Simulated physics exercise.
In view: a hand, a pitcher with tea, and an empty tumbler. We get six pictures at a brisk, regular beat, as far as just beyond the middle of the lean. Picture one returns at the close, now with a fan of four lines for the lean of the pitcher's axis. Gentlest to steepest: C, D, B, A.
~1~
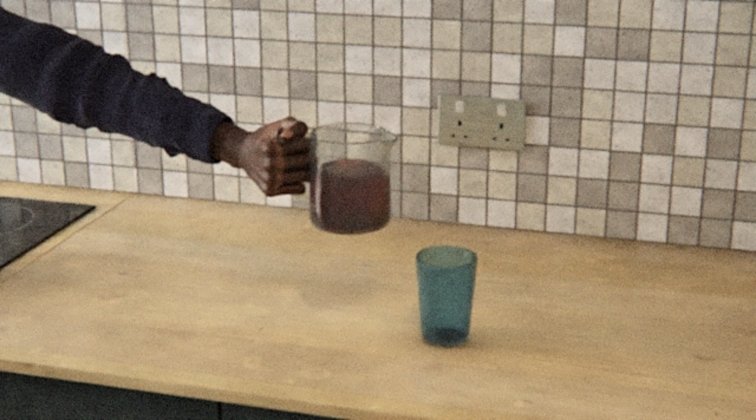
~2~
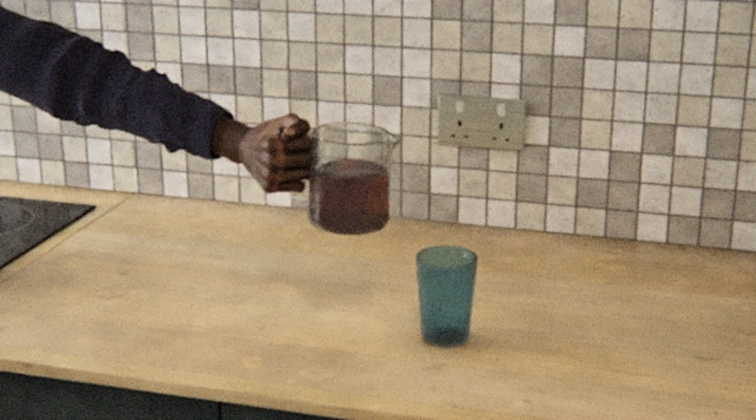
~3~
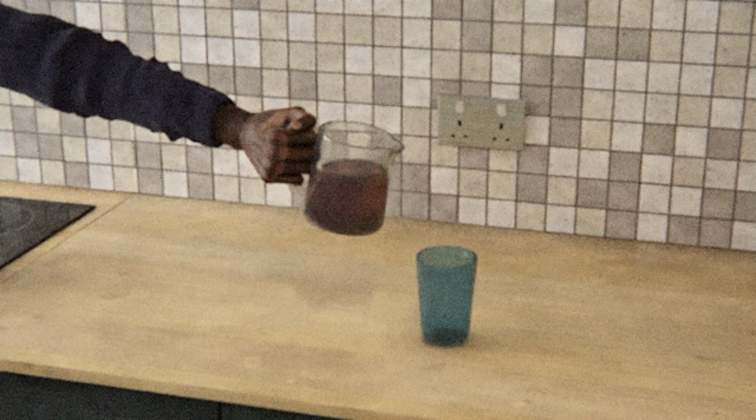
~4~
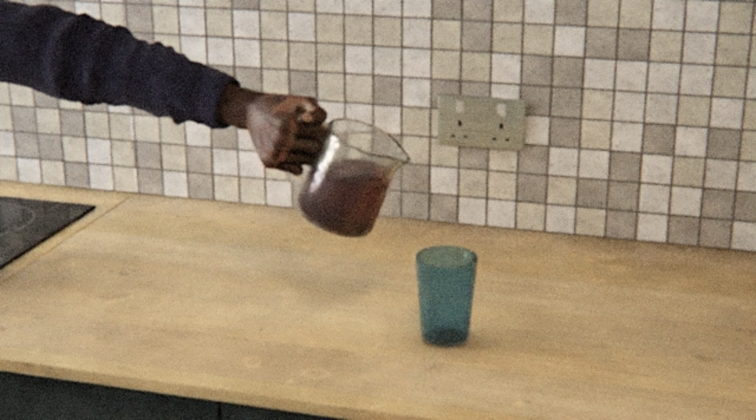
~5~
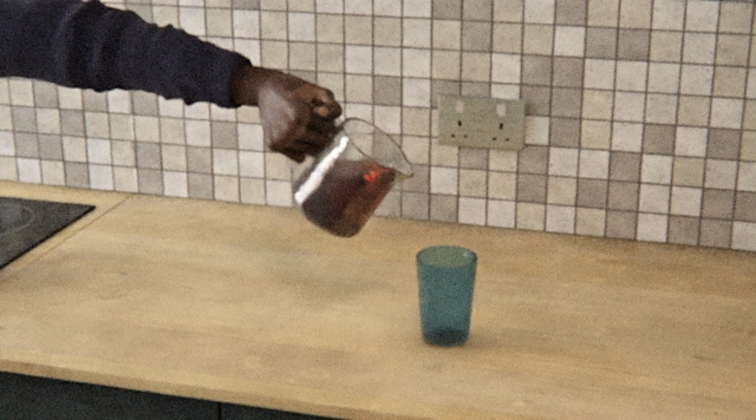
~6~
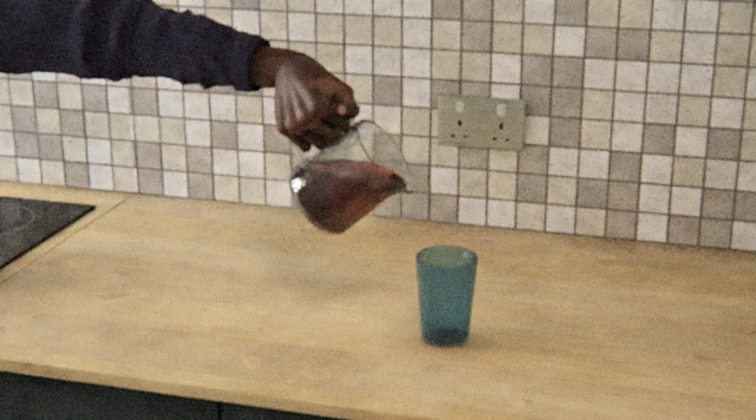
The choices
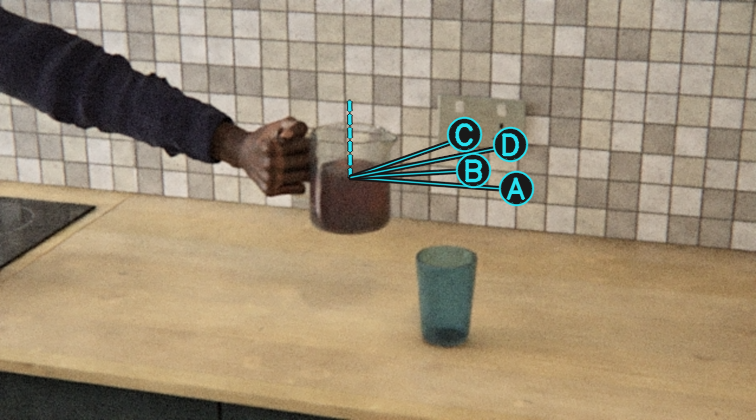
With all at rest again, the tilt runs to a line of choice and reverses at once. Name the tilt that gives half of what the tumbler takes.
The best tilt is C.
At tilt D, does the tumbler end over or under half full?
Over half.
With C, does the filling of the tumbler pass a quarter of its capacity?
Yes, clearly.
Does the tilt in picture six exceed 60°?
No, it does not.
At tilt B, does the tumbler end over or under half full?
Over.
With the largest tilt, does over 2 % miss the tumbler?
Yes.
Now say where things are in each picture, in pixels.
Upright, lip at (396, 139); rim of the tumbler round (447, 256); nothing has left yet, in the first frame.
Tipped about 3°, lip at (398, 141); nothing has left yet, in the second frame.
Tipped about 10°, lip at (402, 148); nothing has left yet, in the third frame.
Tipped about 22°, lip at (408, 160); nothing has left yet, in the fourth frame.
Tipped about 36°, lip at (411, 175); nothing has left yet, in the fifth frame.
Tipped about 50°, lip at (411, 191); nothing has left yet, in the sixth frame.
On the marked copy, A at (499, 188); B at (456, 171); C at (448, 143); D at (494, 148).
Choosing A, the tumbler ends with about 96 % of what it can hold; 12 % of the tea is spilt.
Choosing B, the tumbler ends with about 90 % of what it can hold.
Choosing C, the tumbler ends with about 49 % of what it can hold.
Choosing D, the tumbler ends with about 70 % of what it can hold.
